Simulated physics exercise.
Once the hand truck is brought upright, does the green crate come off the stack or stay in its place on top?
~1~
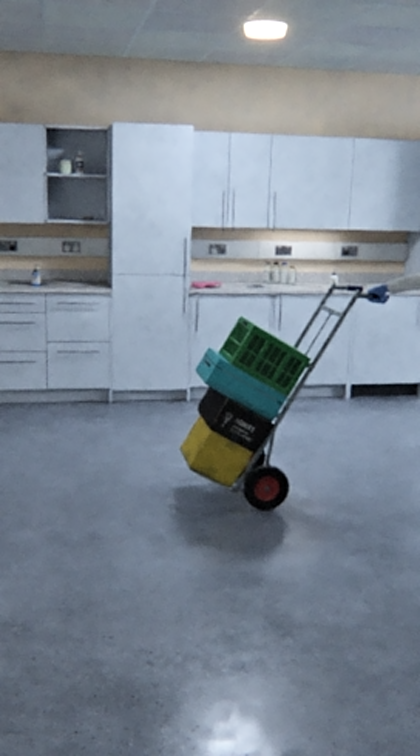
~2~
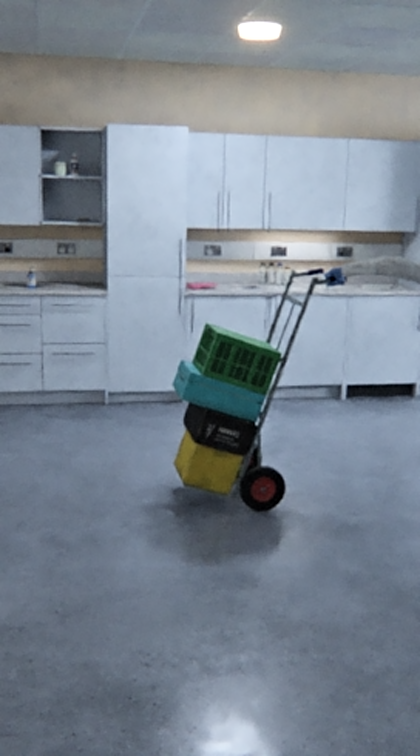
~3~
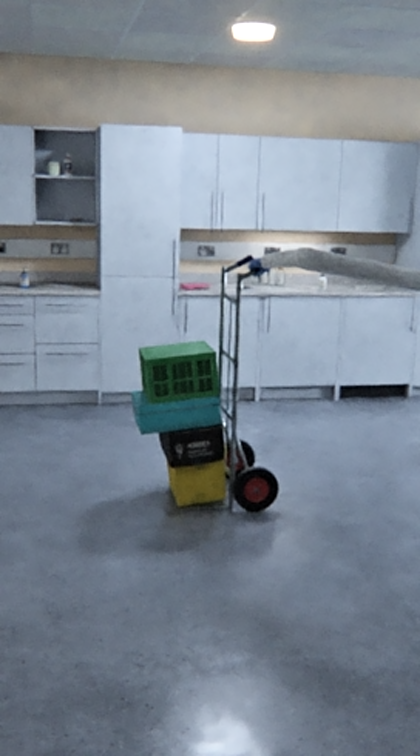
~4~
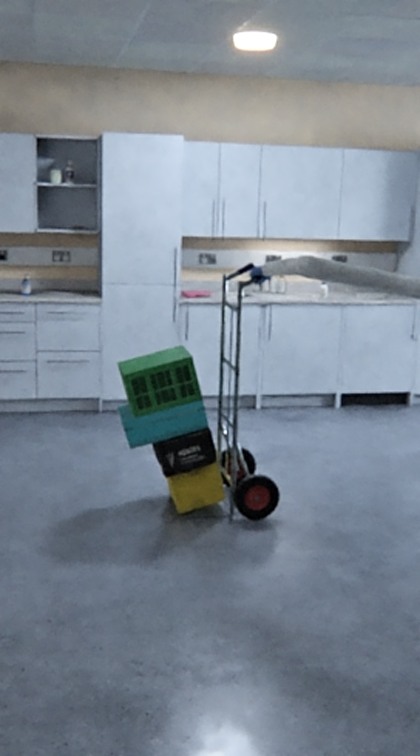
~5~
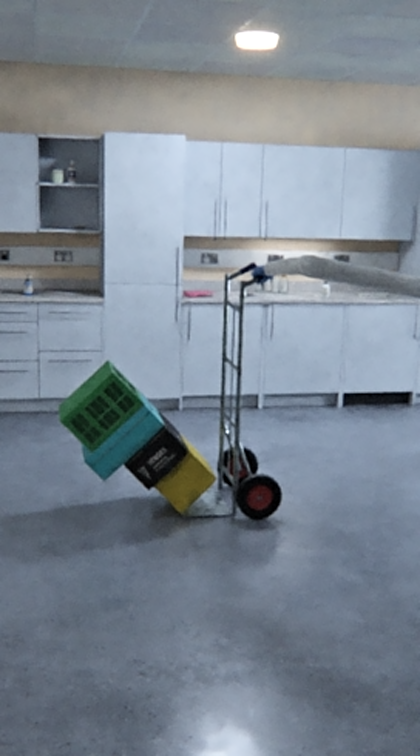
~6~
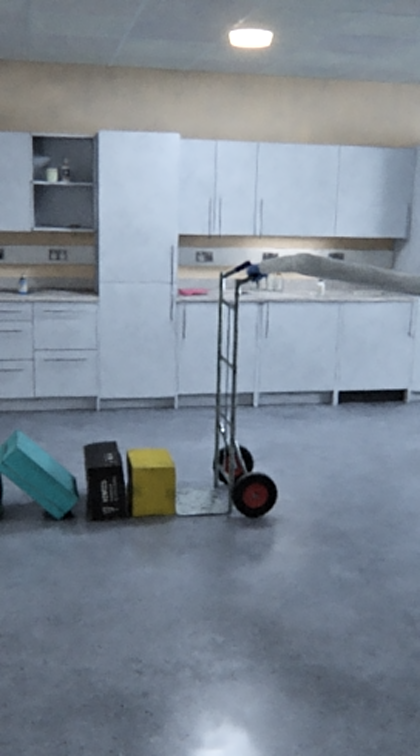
The green crate comes off the stack, tipping over to the left with the boxes beneath it as the hand truck stands upright.
